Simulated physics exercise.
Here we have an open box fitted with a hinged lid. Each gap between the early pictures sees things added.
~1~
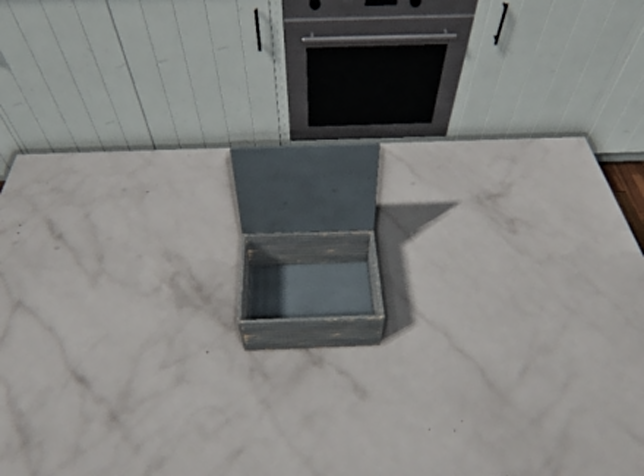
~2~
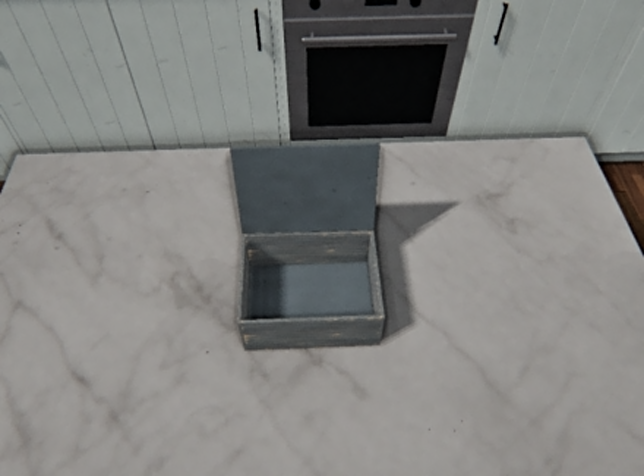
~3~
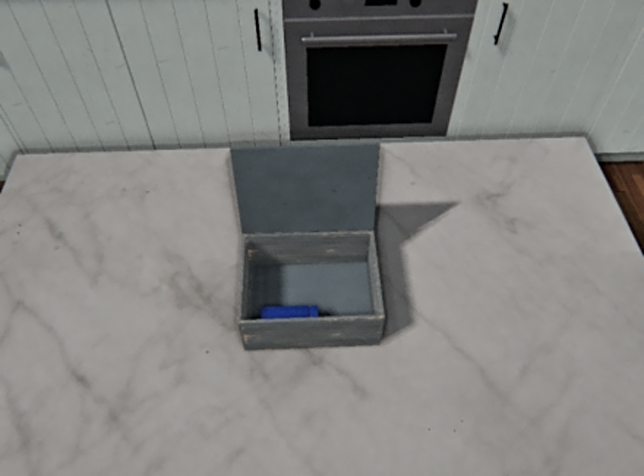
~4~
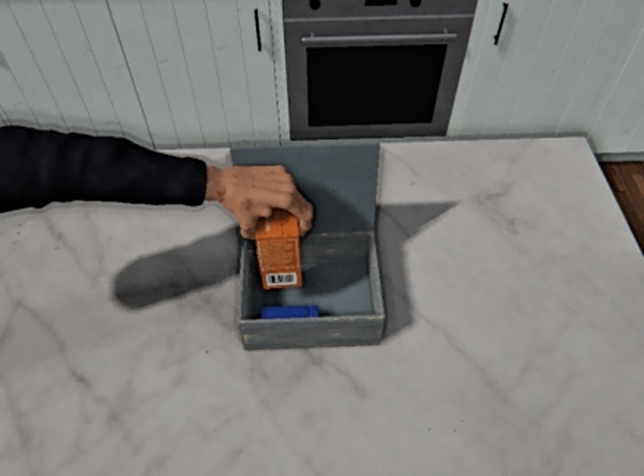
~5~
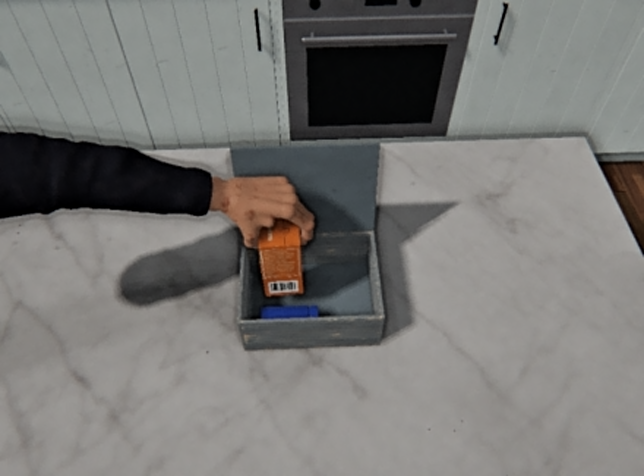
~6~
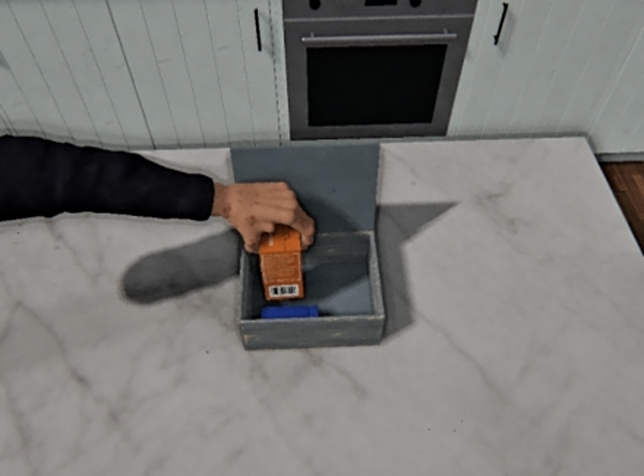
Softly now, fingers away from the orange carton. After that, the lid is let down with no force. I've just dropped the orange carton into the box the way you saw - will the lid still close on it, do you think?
No, it won't close.
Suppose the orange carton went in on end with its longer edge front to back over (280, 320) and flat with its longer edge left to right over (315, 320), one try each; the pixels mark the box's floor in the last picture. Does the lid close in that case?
The lid is blocked with the first placement and settles down with the second.
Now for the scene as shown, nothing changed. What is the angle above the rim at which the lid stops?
The answer is about 45 degrees.
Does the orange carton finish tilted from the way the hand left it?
As it turns out, the orange carton keeps its original angle.
Then, 0.90 s on from there, lid starting down; orange carton shifted about its own width near (283, 278).
Then, 1.40 s on from there, lid 72° above the rim; orange carton shifted about its own width near (283, 278).
Then, 1.80 s on from there, lid 45° above the rim; orange carton shifted about its own width near (283, 278).
In the end, lid 45° above the rim; moved from the start, orange carton; blue shaker unmoved. At the end, from the last picture's camera, orange carton near (283, 277).
